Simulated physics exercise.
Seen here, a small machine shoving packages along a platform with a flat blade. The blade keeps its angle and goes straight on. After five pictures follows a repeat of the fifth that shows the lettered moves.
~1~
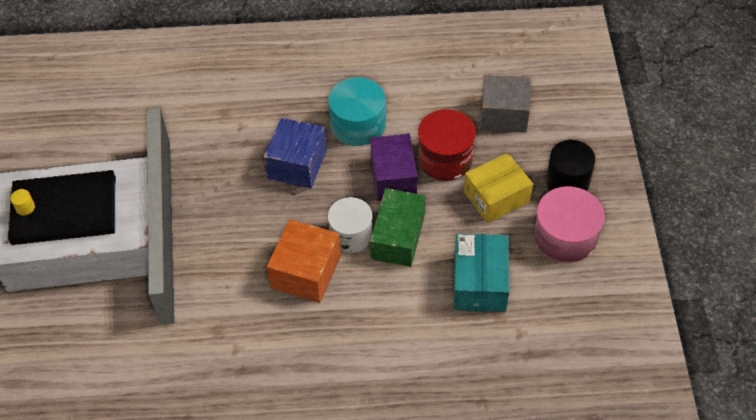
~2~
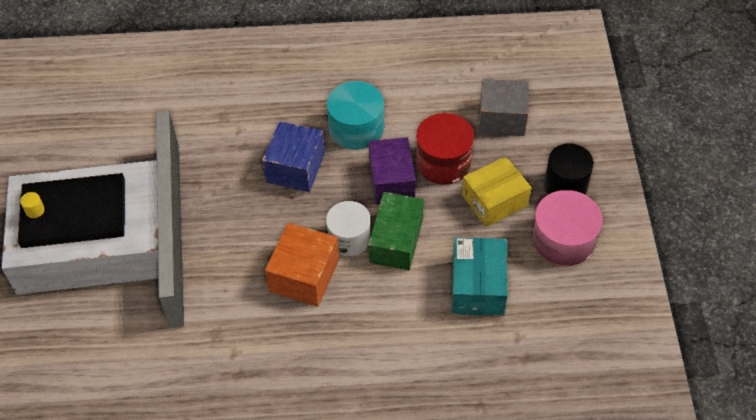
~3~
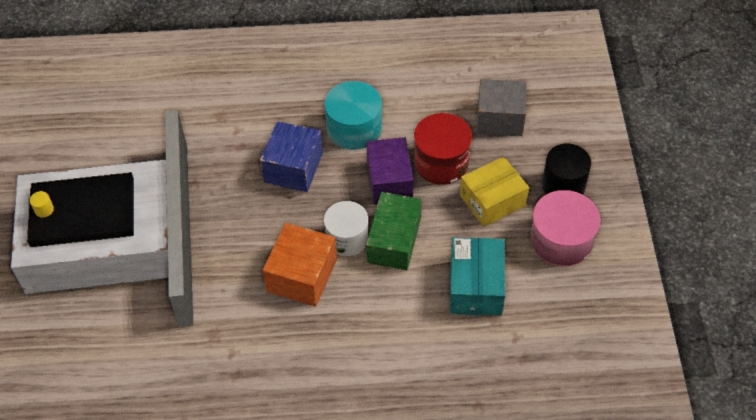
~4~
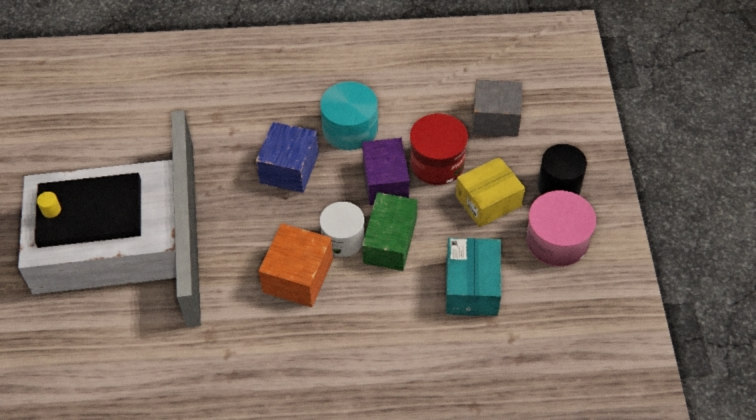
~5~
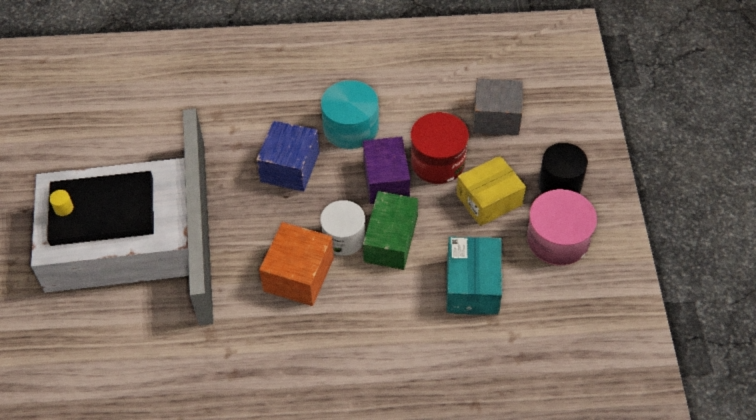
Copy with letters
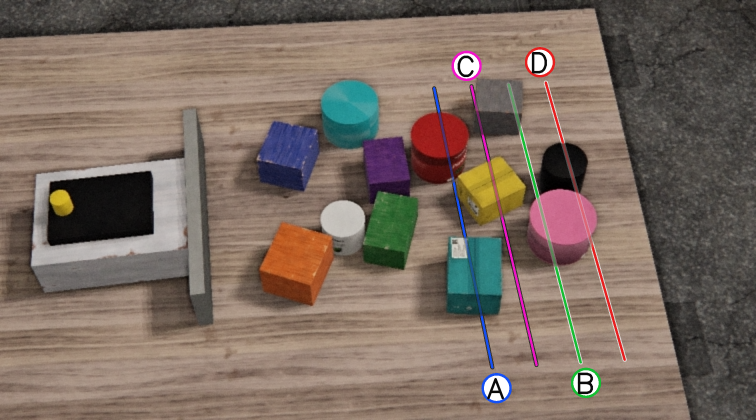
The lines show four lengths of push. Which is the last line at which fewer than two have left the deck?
The farthest such stop is C.
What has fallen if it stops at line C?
The black canister goes over.
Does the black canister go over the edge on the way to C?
Yes.
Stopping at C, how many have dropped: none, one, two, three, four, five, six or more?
By then, one.
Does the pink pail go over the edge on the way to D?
By then, yes.
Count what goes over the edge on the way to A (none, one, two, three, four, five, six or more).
By then, none.
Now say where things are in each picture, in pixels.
The first frame shows red pail (446, 146); grey crate (505, 104); black canister (571, 169).
The second frame shows robot (80, 208); purple crate (392, 171).
The third frame shows robot (90, 207); blue crate (293, 156).
The fourth frame shows robot (97, 208); orange crate (297, 265).
The fifth frame shows robot (109, 206); turquoise canister (350, 115); pink pail (561, 228); turquoise box (473, 276).
On the marked copy, A at (461, 216); B at (542, 212); C at (501, 214); D at (582, 210).
Taking C. A third of the way, robot (221, 200); turquoise canister (360, 110); orange crate (347, 261).
Two thirds of the way, robot (334, 194); black canister (578, 171); yellow parcel (533, 187).
When it is over, robot (417, 189); black canister over the edge; pink pail (638, 220); one fallen.
As for the rest, A is within the limit but short; B drops four; D drops seven.
